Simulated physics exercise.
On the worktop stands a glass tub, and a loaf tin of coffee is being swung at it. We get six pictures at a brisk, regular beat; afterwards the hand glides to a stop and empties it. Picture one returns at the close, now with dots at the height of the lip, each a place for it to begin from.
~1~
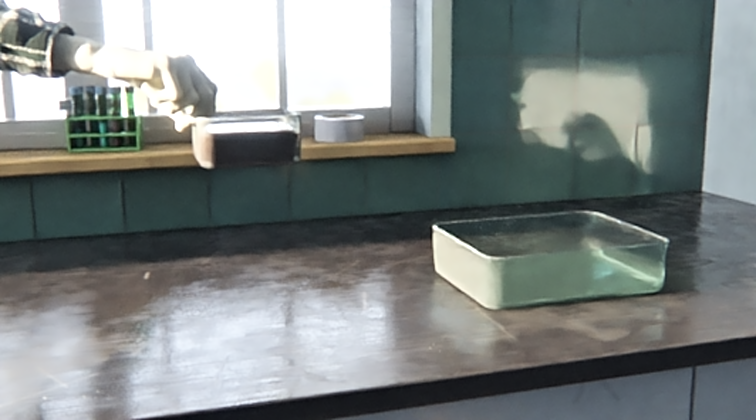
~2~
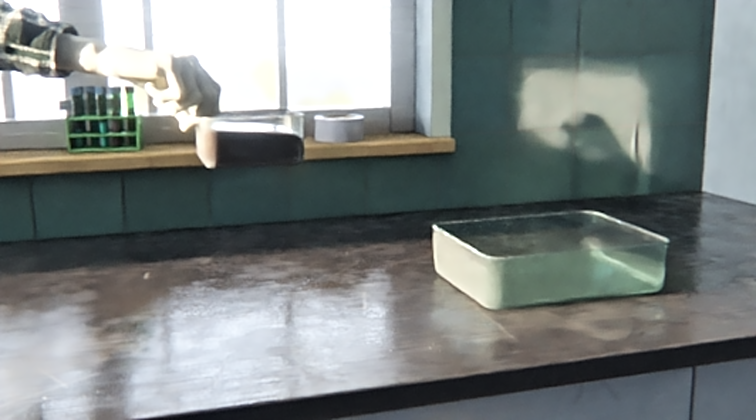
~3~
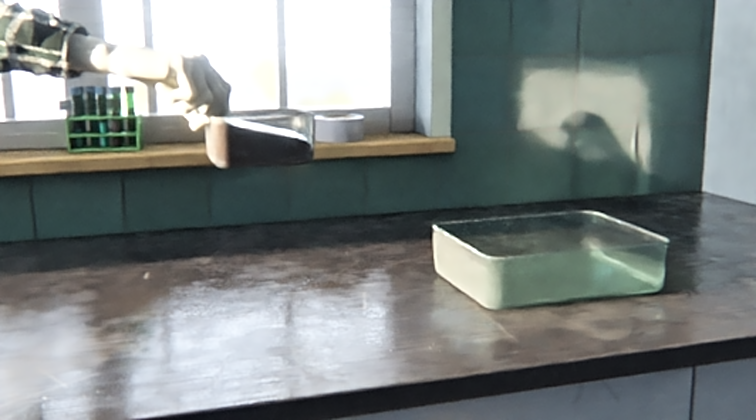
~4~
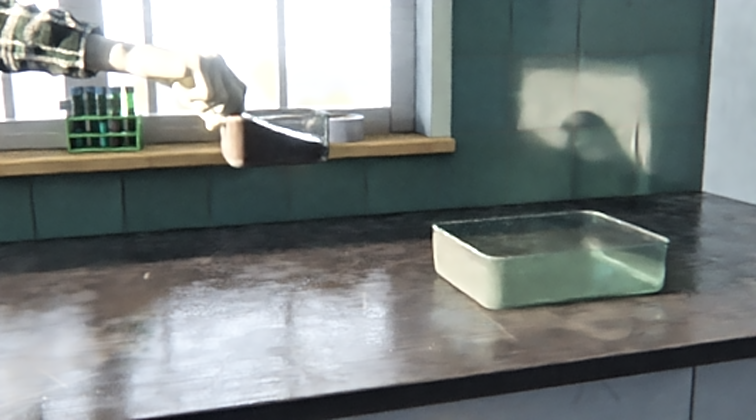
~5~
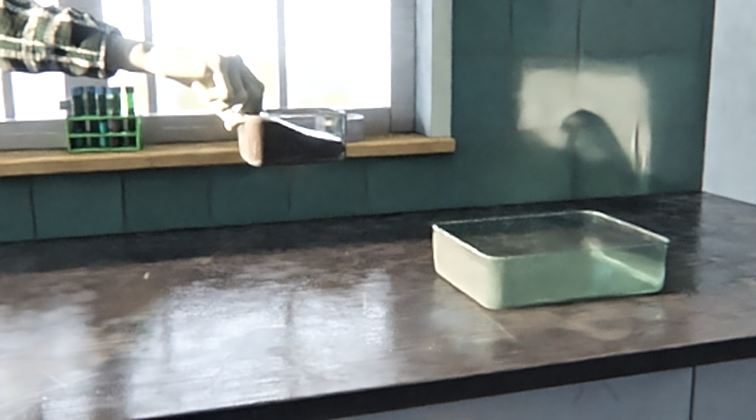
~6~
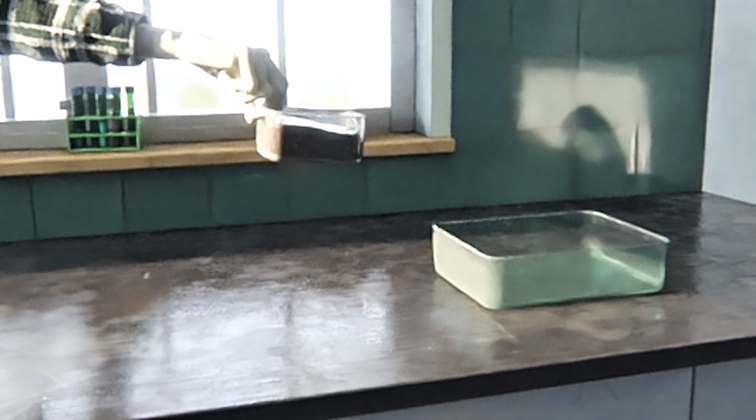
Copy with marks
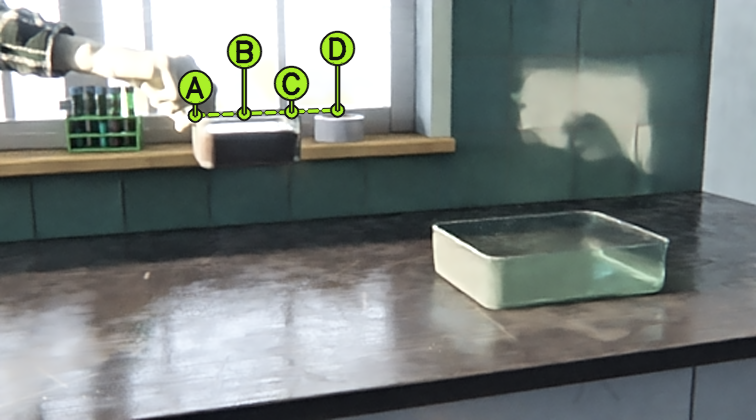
A dark, glossy worktop runs beneath a bright window and green tiled wall, seen from the front and slightly above by a still camera. A clear, green-tinted glass tub stands at right, while a rack of dark tubes and a pale round container sit on the wooden sill. At left, a hand in a checked sleeve carries a small tin of dark coffee steadily rightward above the worktop, the liquid swaying inside.
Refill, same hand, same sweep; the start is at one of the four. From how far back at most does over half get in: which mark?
D will do.
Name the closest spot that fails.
The answer is C.
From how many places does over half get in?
One of the four.
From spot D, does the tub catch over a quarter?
Yes.
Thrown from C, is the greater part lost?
Yes, it does.
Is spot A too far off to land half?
Yes, that goes wrong.
On the marked copy, A at (195, 115); B at (244, 113); C at (291, 111); D at (337, 110).
For spot A, about 0 % lands in the tub, 100 % falls short.
For spot B, about 0 % lands in the tub, 100 % falls short.
For spot C, about 32 % lands in the tub, 64 % falls short and 4 % goes beside or beyond.
For spot D, about 72 % lands in the tub, 23 % falls short and 6 % goes beside or beyond.
